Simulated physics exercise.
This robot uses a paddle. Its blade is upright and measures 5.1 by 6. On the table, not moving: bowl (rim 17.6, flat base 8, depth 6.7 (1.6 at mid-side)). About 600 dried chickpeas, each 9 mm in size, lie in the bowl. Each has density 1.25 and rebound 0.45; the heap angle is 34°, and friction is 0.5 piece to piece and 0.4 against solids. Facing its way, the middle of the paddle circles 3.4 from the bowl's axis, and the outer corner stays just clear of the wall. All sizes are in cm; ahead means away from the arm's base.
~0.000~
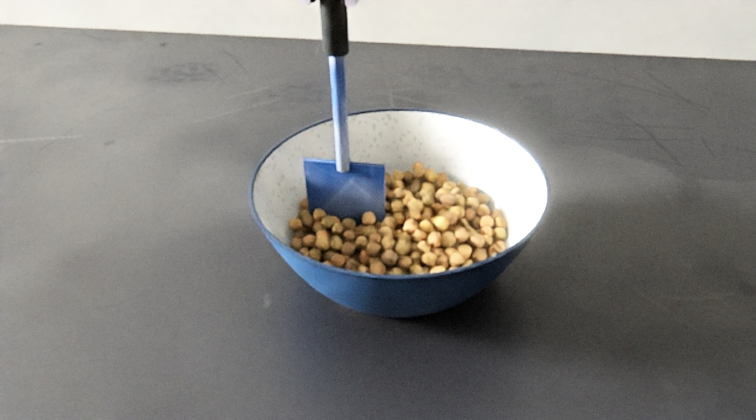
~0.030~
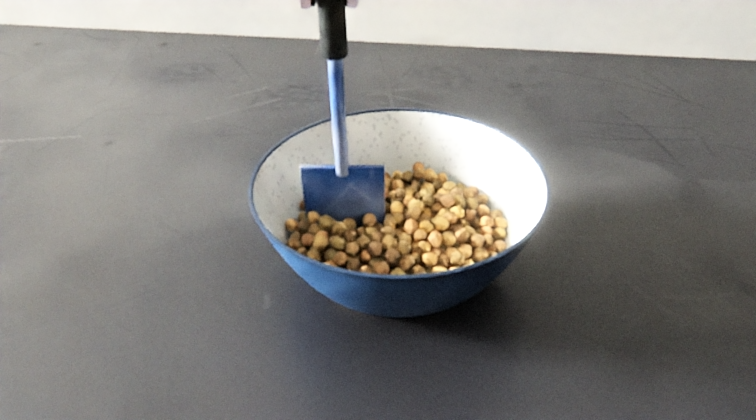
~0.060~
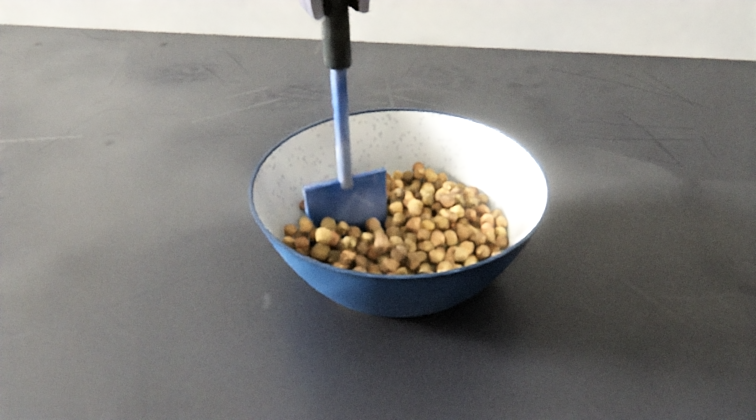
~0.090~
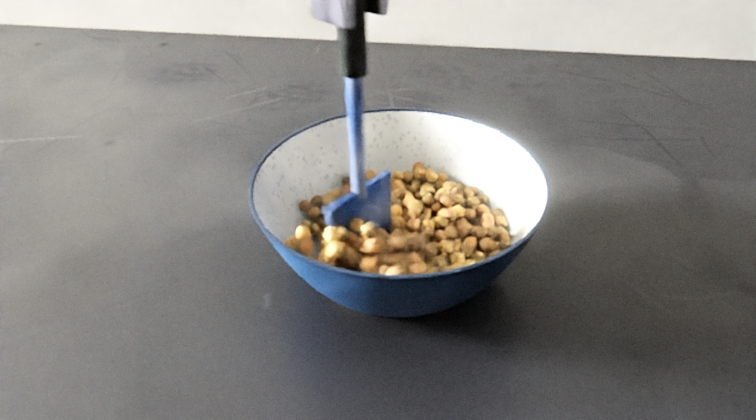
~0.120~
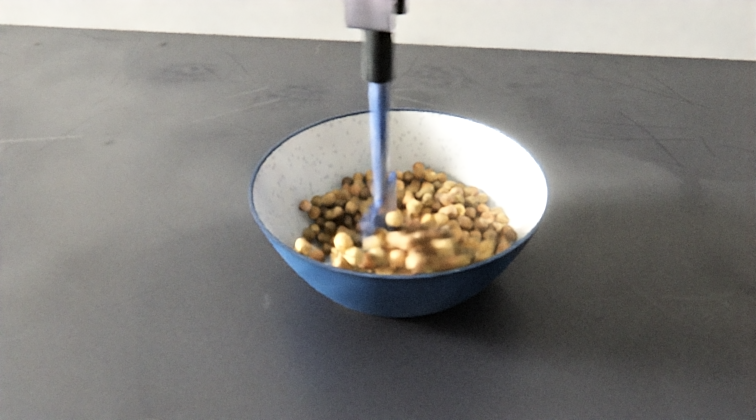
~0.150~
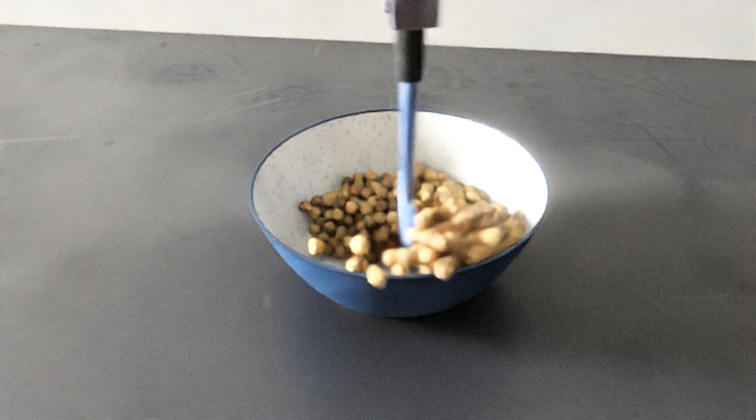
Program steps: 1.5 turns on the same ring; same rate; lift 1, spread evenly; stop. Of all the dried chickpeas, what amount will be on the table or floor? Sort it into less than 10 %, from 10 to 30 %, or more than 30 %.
It goes in from 10 to 30 %.
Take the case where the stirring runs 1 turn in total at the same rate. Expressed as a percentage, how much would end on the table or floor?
I'd expect around 15 per cent.
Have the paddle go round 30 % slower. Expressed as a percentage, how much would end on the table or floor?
I'd say close to 5 %.
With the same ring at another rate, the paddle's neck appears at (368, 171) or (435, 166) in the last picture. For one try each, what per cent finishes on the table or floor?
Some 5 and 30 per cent respectively.
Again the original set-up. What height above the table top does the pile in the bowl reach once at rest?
About 6.0 centimetres.
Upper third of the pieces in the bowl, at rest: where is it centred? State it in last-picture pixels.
Looks like roughly (444, 220) to me.
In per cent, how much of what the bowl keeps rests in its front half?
Near 50 per cent of what stays in the bowl.
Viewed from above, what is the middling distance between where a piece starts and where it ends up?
8 cm.
By 0.35 s, 274° round, highest piece 9 above the table; 542 in the bowl, 31 on the table or floor, 27 in flight or on the tool.
By 0.55 s, 80° round, highest piece 8 above the table; 496 in the bowl, 95 on the table or floor, 9 in flight or on the tool.
By 0.85 s, 180° round, highest piece 5 above the table; 492 in the bowl, 108 on the table or floor.
By 1.55 s, 180° round, highest piece 5 above the table; 492 in the bowl, 108 on the table or floor.
Final count, 492 in the bowl, 108 on the table or floor. That is 18 % on the table or floor.
